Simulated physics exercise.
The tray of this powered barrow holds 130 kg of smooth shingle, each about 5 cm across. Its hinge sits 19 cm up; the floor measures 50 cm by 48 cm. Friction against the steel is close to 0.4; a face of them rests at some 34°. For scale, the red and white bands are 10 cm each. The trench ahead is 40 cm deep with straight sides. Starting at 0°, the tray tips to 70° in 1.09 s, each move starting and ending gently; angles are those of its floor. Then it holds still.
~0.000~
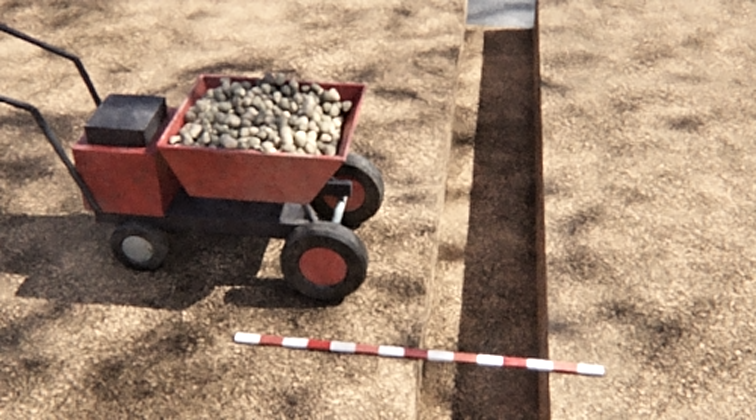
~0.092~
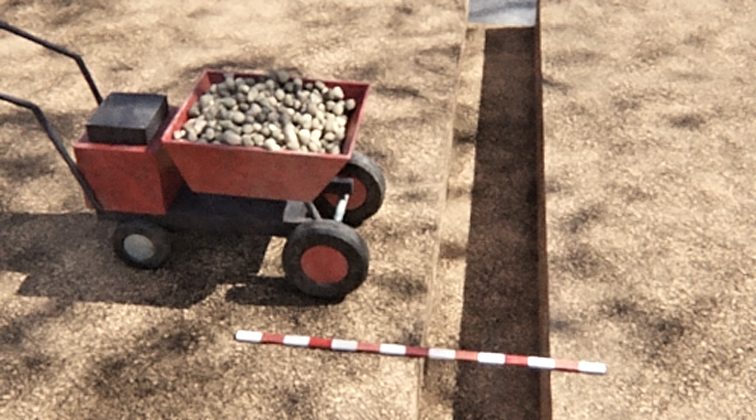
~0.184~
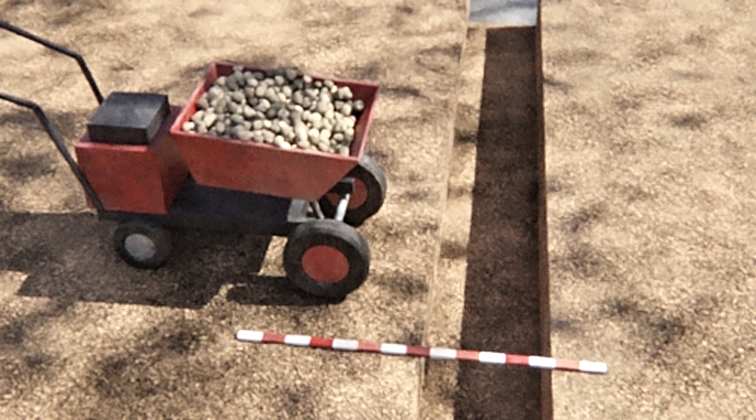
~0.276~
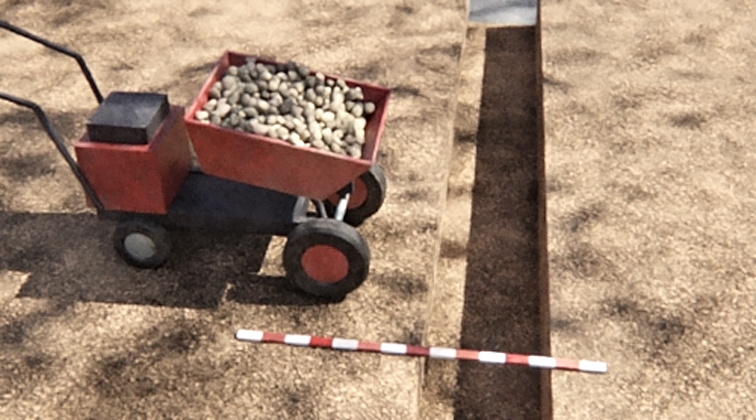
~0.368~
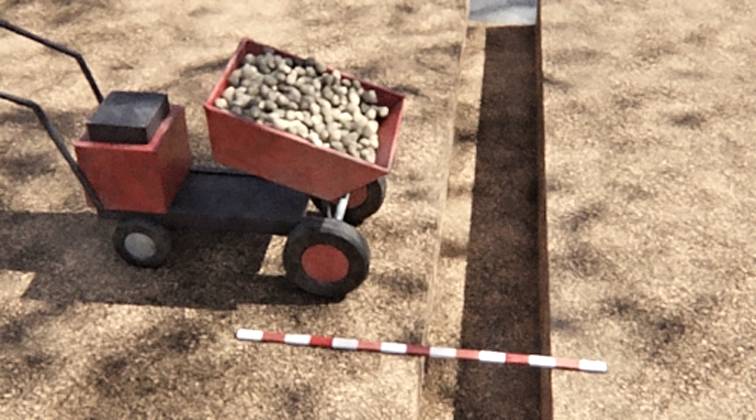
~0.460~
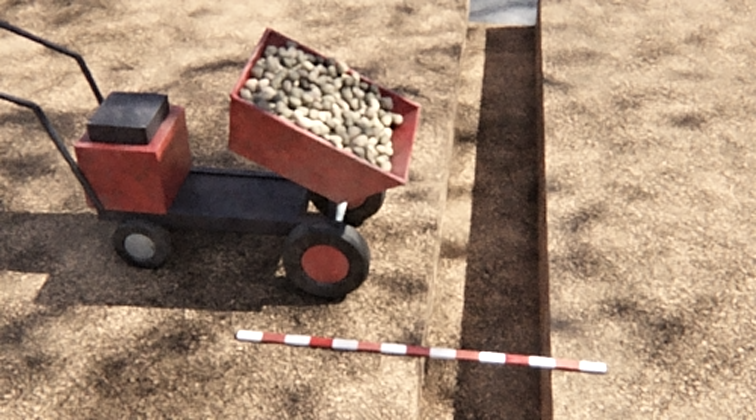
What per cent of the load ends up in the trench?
Some 95 per cent of it.
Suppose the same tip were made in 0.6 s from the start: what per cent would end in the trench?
It would be near 75 per cent.
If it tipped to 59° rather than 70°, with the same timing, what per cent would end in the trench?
In that case some 70 per cent.
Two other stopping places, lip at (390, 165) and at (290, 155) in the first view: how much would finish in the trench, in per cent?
Near 60 per cent from the first place, 100 from the second.
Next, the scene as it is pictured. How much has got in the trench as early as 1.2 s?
About 45 per cent by then.
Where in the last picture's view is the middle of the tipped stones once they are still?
Their middle is at about (500, 323).
After 0.8 s the floor is at 59°; 99 % in the tray, 1 % in the trench; the foremost stones are at (464, 195).
After 1.2 s the floor is at 70°; 55 % in the tray, 44 % in the trench, 1 % past the trench; the foremost stones are at (559, 265).
After 1.5 s the floor is at 70°; 25 % in the tray, 70 % in the trench, 5 % past the trench; the foremost stones are at (676, 295).
After 3.5 s the floor is at 70°; 0 % in the tray, 95 % in the trench, 5 % past the trench; the foremost stones are past the picture's edge.
